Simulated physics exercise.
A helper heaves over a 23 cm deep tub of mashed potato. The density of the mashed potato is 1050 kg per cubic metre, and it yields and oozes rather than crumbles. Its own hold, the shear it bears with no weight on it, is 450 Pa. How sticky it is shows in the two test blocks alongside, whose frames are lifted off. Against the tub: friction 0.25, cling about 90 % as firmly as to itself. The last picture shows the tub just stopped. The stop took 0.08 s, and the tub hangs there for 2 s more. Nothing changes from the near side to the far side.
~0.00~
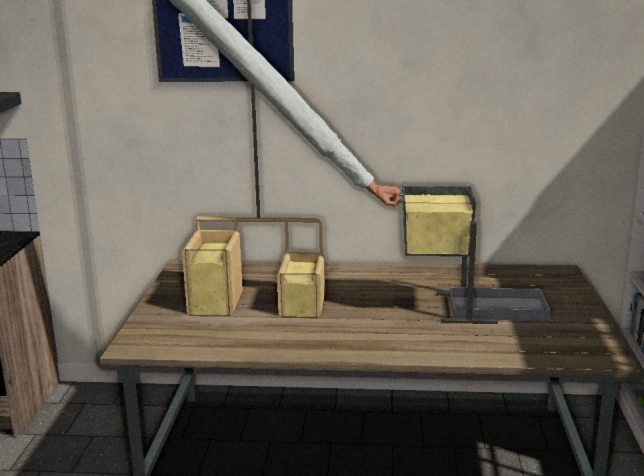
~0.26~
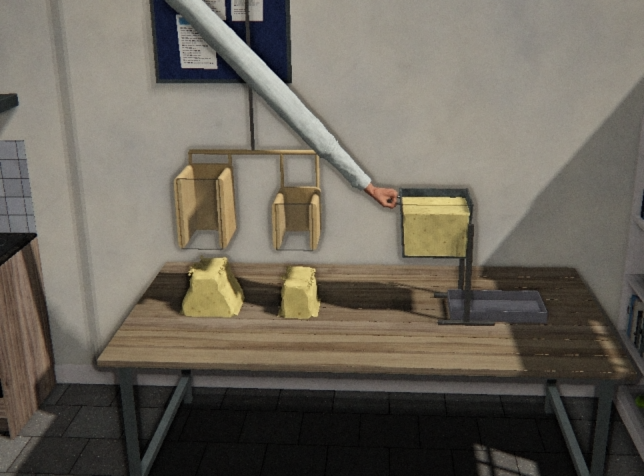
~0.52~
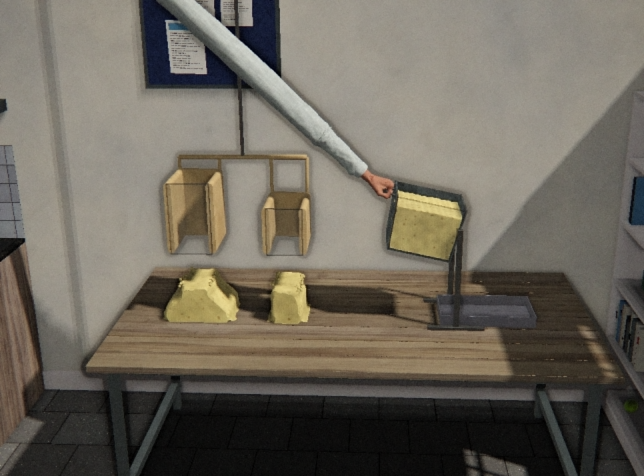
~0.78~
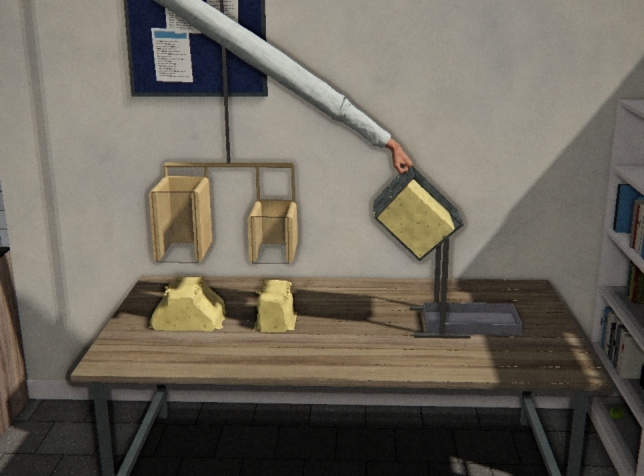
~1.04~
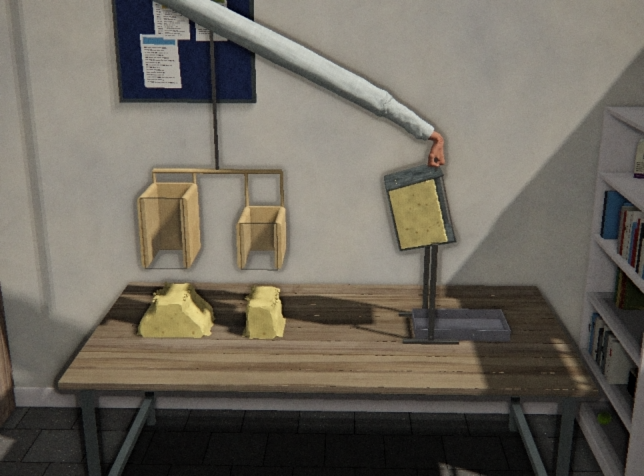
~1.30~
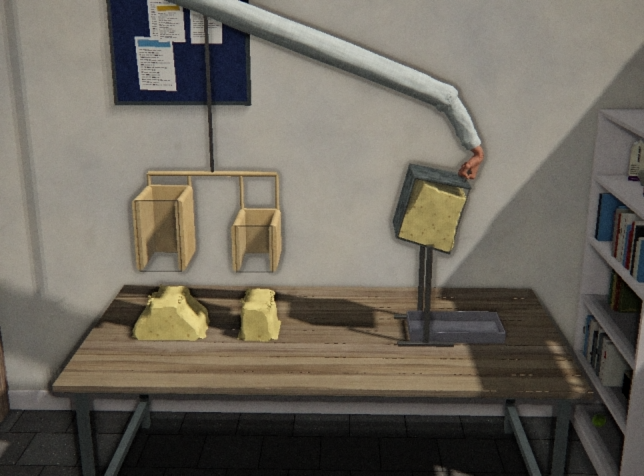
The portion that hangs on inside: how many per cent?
The portion that hangs on inside is near 25 %.
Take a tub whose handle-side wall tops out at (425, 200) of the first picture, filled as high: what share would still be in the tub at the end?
Then about 40 %.
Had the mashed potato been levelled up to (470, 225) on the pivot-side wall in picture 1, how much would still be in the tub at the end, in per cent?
Then about 45 %.
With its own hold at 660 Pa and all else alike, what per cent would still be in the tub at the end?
It would be near 35 %.
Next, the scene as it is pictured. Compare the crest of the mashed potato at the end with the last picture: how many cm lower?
About 18 cm.
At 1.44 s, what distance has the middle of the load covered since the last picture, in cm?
Some 9 cm.
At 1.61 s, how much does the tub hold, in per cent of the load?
Near 30 %.
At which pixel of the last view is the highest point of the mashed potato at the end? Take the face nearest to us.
Near (422, 229).
After 1.44 s, the tub is at 104 degrees and holds 65 %.
After 1.61 s, the tub is at 104 degrees and holds 31 %.
After 1.78 s, the tub is at 104 degrees and holds 26 %.
After 1.95 s, the tub is at 104 degrees and holds 25 %.
After 3.30 s, the tub is at 104 degrees and holds 25 %.
